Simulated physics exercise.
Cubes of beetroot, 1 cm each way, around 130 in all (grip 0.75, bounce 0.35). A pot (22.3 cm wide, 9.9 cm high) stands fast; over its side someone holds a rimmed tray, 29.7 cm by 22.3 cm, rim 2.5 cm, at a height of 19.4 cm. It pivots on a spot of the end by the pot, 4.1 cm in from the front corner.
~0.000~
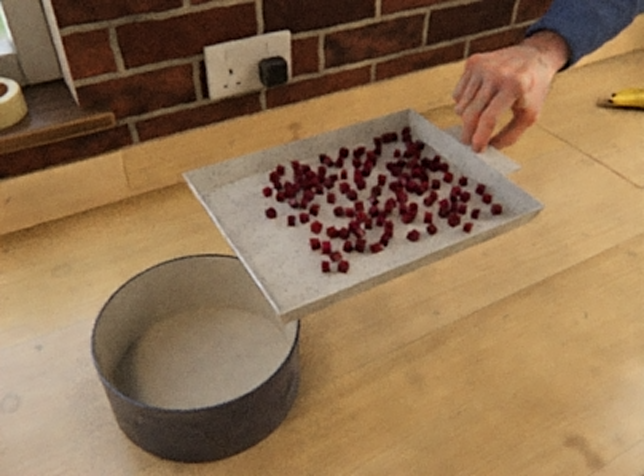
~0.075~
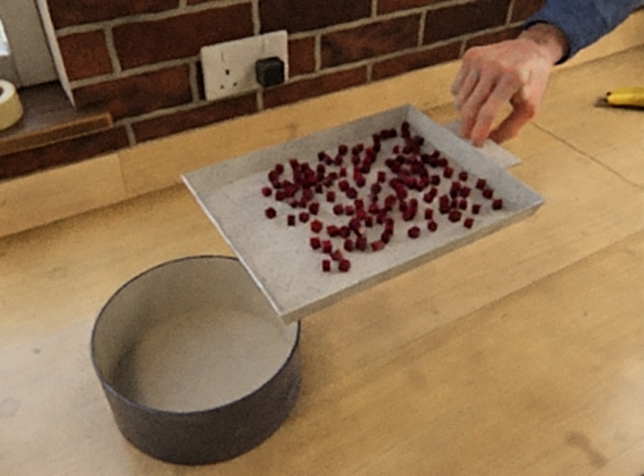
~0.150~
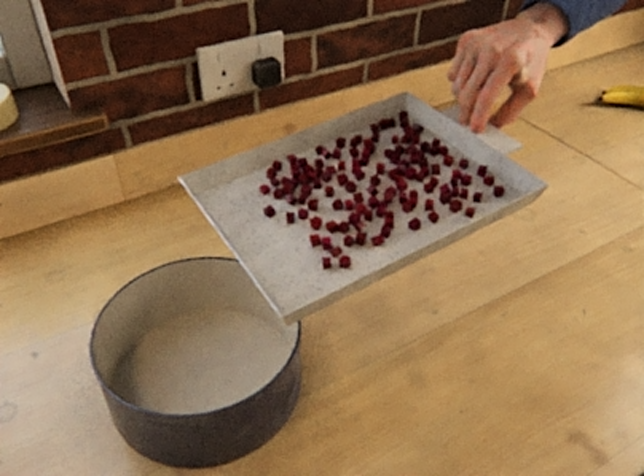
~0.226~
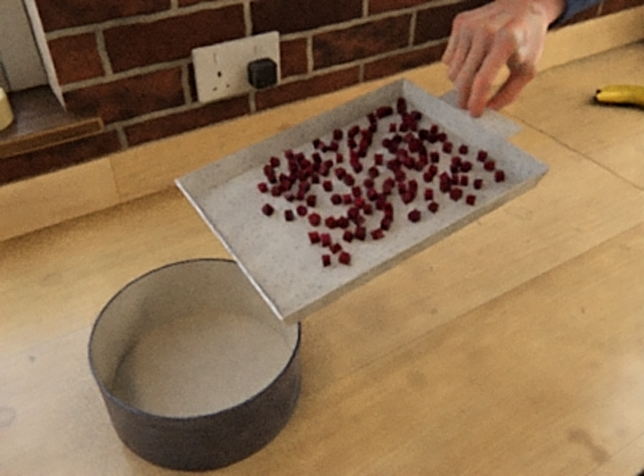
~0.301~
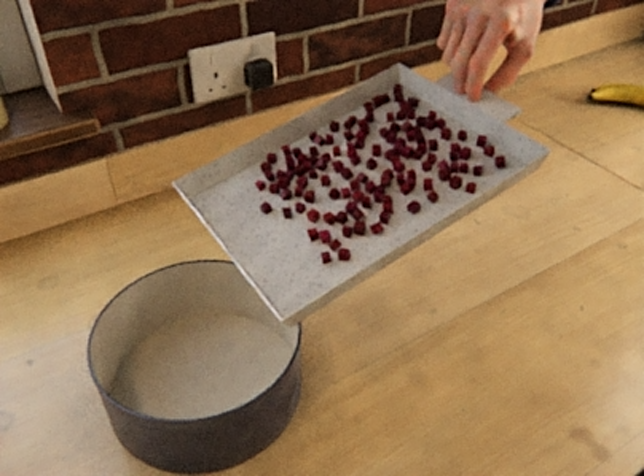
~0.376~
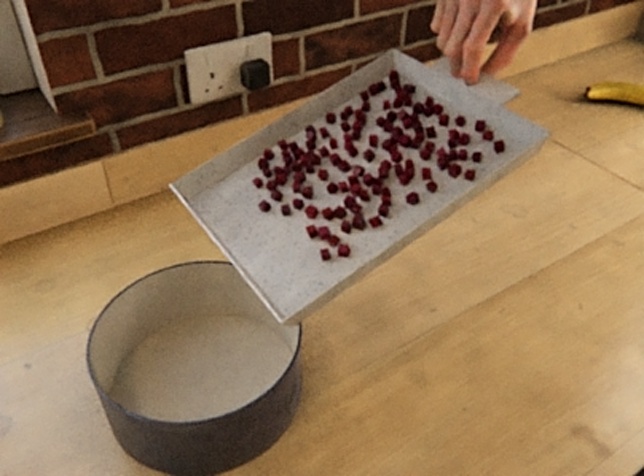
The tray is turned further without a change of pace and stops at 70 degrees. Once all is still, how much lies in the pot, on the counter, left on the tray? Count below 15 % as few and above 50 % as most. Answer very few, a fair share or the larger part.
In the pot: A fair share; on the counter: Very few; left on the tray: The larger part.
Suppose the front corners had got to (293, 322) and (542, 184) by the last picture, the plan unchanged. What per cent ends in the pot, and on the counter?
Pot 0, counter 35.
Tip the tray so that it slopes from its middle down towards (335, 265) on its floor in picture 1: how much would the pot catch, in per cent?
Some 0 per cent.
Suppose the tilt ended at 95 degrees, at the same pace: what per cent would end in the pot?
In that case some 90 per cent.
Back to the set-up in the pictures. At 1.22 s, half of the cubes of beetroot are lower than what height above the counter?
Roughly 20 cm.
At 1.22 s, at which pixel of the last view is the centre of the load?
Near (215, 241).
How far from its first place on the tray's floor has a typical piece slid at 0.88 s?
Roughly 7 cm.
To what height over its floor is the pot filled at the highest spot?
Roughly 1.0 cm.
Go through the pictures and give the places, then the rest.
In the first picture, tray tilt 0 degrees, front corners at (284, 305) and (534, 204); middle of the pieces at (376, 192); pot at (197, 323).
In the second picture, tray tilt 1 degrees, front corners at (285, 305) and (535, 198); middle of the pieces at (376, 189).
In the third picture, tray tilt 5 degrees, front corners at (285, 307) and (537, 183), lowest corner left back; middle of the pieces at (375, 181).
In the fourth picture, tray tilt 8 degrees, front corners at (285, 308) and (538, 167), lowest corner left back; middle of the pieces at (374, 173).
In the fifth picture, tray tilt 12 degrees, front corners at (284, 310) and (539, 150), lowest corner left back; middle of the pieces at (372, 164).
In the sixth picture, tray tilt 16 degrees, front corners at (284, 311) and (538, 133), lowest corner left back; middle of the pieces at (369, 156); pot at (196, 331). Its pace works out near 50 degrees a second.
After 0.88 s, tilt 42 degrees; the tray holds 100 %, the pot 0 %.
Then, at 1.22 s, tilt 59 degrees; the tray holds 70 %, the pot 10 %.
Then, at 1.65 s, tilt 70 degrees; the tray holds 60 %, the pot 30 %.
At rest (2.5 s), pot 30 %, counter 5 %, tray 60 %.
